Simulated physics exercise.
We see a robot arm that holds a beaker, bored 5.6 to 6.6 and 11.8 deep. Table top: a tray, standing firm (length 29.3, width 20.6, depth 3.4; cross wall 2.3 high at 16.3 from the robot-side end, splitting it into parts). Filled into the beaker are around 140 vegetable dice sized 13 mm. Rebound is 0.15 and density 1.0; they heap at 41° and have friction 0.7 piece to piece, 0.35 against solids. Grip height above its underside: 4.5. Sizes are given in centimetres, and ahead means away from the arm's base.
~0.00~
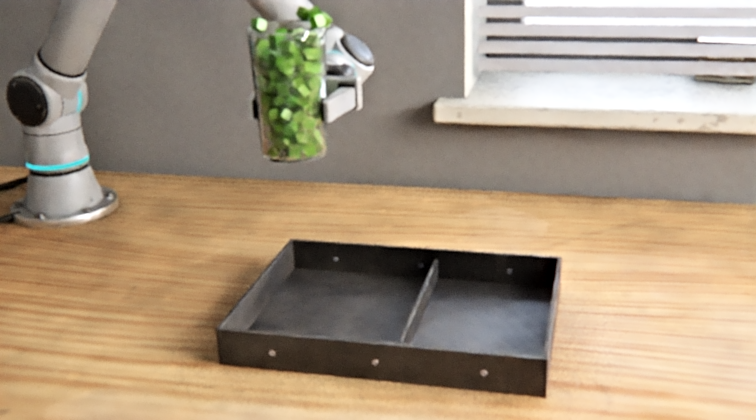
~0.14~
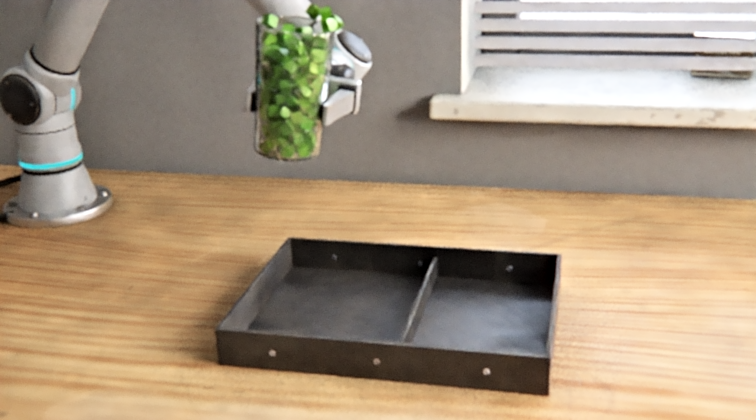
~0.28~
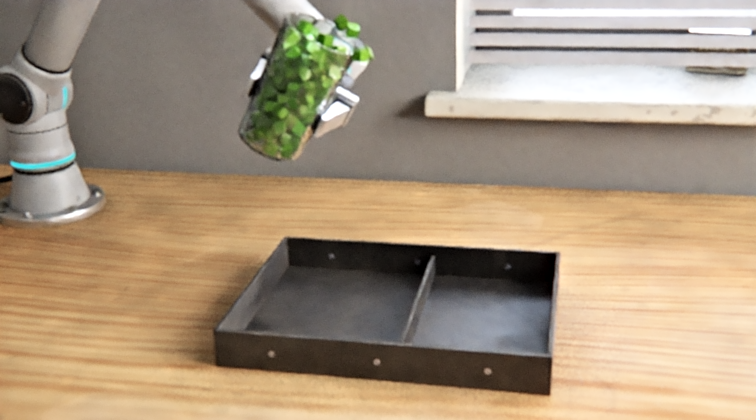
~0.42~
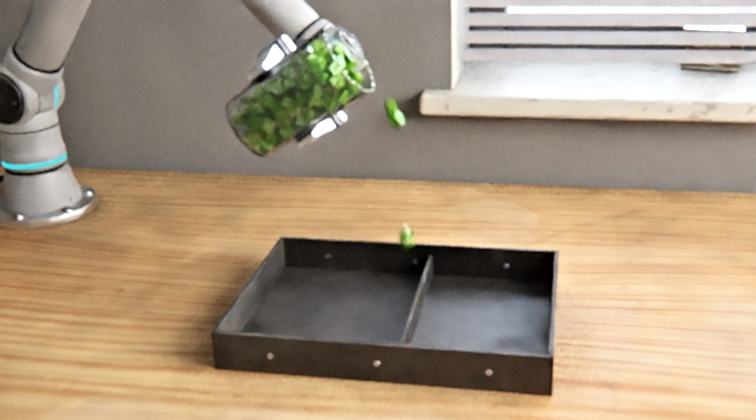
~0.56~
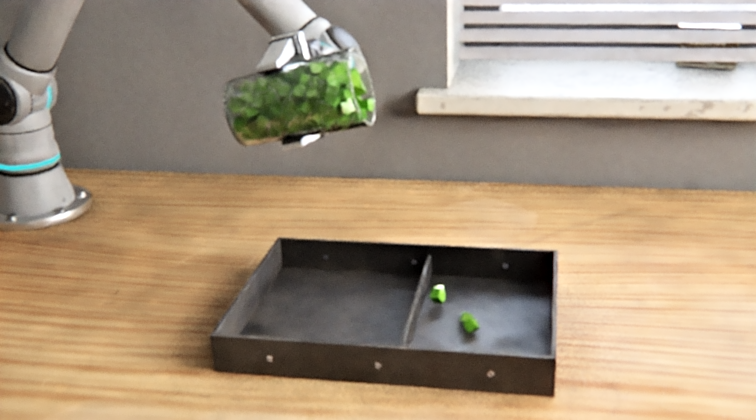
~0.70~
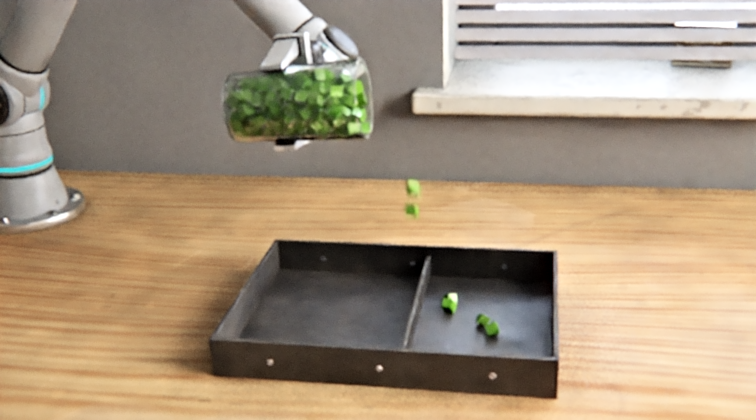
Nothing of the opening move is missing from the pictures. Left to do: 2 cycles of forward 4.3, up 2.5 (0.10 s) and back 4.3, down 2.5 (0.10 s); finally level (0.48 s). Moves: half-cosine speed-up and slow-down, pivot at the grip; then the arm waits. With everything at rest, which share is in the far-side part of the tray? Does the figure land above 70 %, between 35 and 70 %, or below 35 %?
The figure lands above 70 %.
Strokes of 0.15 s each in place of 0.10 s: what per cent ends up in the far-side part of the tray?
About 60 per cent, then.
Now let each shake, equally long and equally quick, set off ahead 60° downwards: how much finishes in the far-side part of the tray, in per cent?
Roughly 15 percent of it.
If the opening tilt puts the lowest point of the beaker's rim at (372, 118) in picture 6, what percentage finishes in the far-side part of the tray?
My estimate is some 70 per cent.
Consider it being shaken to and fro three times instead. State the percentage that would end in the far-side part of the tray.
Roughly 85 percent.
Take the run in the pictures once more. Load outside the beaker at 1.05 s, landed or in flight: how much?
Near 90 in a hundred parts have gone so far.
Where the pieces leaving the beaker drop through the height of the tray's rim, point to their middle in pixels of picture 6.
Roughly at (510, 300).
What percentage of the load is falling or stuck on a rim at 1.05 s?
10 %.
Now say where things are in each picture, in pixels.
In the first picture, beaker middle at (291, 93), level; upper third of the load around (290, 55), from x 260 to 325, top at y 15; 136 in the beaker.
In the second picture, beaker middle at (291, 91), tilted 8° forward; upper third of the load around (293, 53), from x 265 to 335, top at y 10.
In the third picture, beaker middle at (294, 91), tilted 29° forward; upper third of the load around (307, 57), from x 255 to 365, top at y 25; 134 in the beaker, 2 in flight or on a rim.
In the fourth picture, beaker middle at (297, 95), tilted 56° forward; upper third of the load around (316, 73), from x 245 to 410, top at y 50; 132 in the beaker, 4 in flight or on a rim.
In the fifth picture, beaker middle at (298, 100), tilted 77° forward; upper third of the load around (312, 84), from x 240 to 470, top at y 65; 132 in the beaker, 4 in the far-side part.
In the sixth picture, beaker middle at (297, 104), tilted 85° forward; upper third of the load around (300, 88), from x 235 to 495, top at y 75; 130 in the beaker, 4 in the far-side part, 2 in flight or on a rim.
After 1.05 s, tilted 85° forward, highest piece 23 above the table; 103 in the far-side part, 12 in the beaker, 8 on the table or floor, 13 in flight or on a rim.
After 1.40 s, tilted 25° forward, highest piece 3 above the table; 117 in the far-side part, 19 on the table or floor.
After 1.78 s, level, highest piece 3 above the table; 117 in the far-side part, 19 on the table or floor.
After 2.83 s, level, highest piece 3 above the table; 117 in the far-side part, 19 on the table or floor.
At rest, 117 in the far-side part, 19 on the table or floor. That is 86 % in the far-side part of the tray.
